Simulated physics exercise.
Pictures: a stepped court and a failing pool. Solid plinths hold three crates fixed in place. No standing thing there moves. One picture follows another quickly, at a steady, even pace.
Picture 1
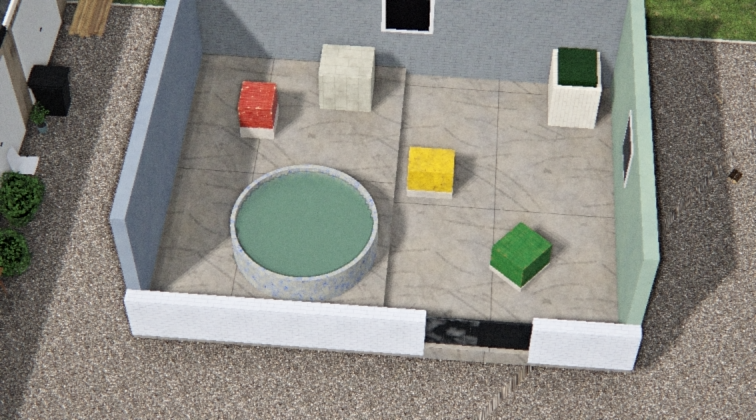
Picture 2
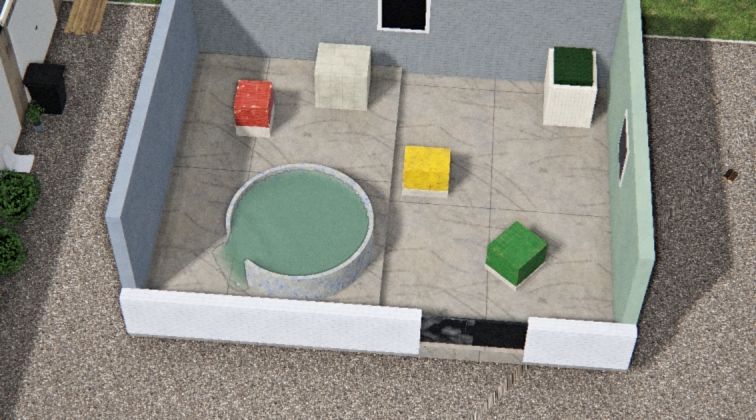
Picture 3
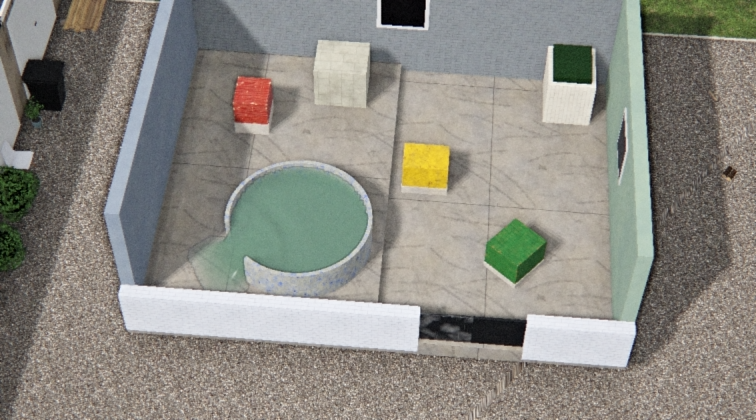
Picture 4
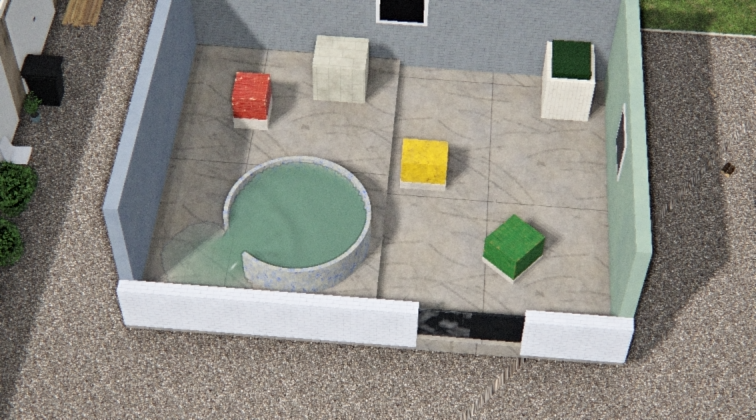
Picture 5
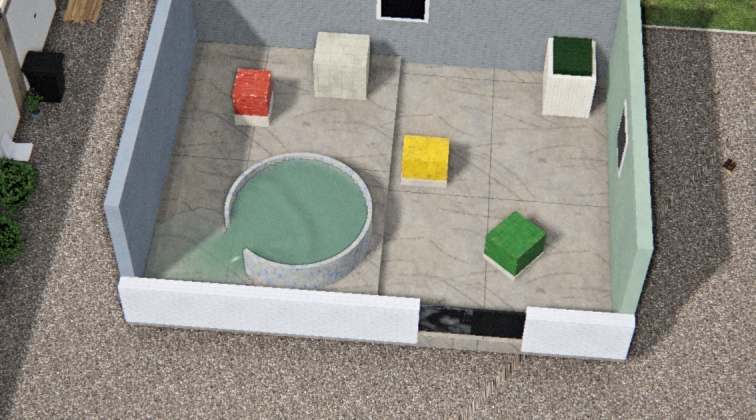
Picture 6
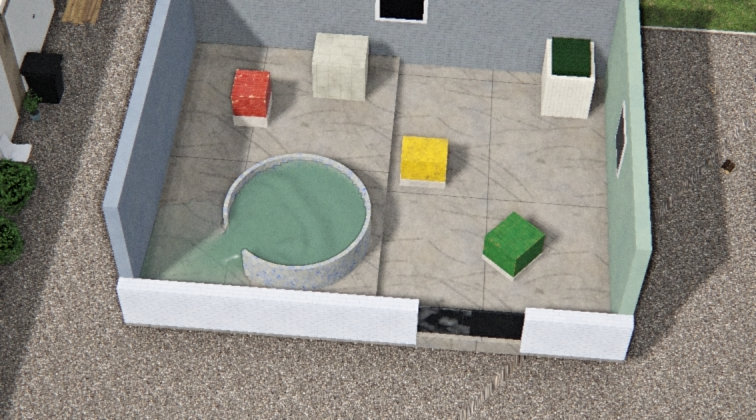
In this clip, a round pool of green water stands in a walled court with red, yellow and green blocks; a gap opens at its lower left, and water pours out and spreads across the paving toward the lower left.
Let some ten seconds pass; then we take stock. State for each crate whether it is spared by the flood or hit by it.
The yellow crate is spared; the red crate is spared; the green crate is spared.
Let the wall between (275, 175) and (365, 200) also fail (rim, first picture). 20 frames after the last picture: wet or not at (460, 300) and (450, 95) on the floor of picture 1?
Untouched, submerged.
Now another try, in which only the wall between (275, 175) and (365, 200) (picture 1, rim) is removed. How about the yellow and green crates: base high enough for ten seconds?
My reading: The yellow crate is topped; the green crate ends up wet.
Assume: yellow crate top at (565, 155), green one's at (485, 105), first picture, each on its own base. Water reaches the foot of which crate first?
Answer: The one in red.
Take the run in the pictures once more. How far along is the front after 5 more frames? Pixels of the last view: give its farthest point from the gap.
Farthest reach: (167, 175).
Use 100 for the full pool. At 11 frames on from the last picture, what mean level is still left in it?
That comes to some 68 per cent.
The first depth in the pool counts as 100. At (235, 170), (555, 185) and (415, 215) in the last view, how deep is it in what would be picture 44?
Readings in sequence: 8, 0, 0 percent.
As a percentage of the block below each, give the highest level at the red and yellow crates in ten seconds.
About 60 % and 60 %.
A moment on, water covers 10 % of the floor; the yellow crate not reached, the red crate not reached, the green crate not reached.
Next, water covers 15 % of the floor; the yellow crate not reached, the red crate not reached, the green crate not reached.
Then, water covers 35 % of the floor; the yellow crate not reached, the red crate water round its plinth, the green crate not reached.
Later, water covers 70 % of the floor; the yellow crate water round its plinth, the red crate water round its plinth, the green crate water round its plinth.
In the end, water covers 95 % of the floor; the yellow crate stayed above the water, the red crate stayed above the water, the green crate stayed above the water.
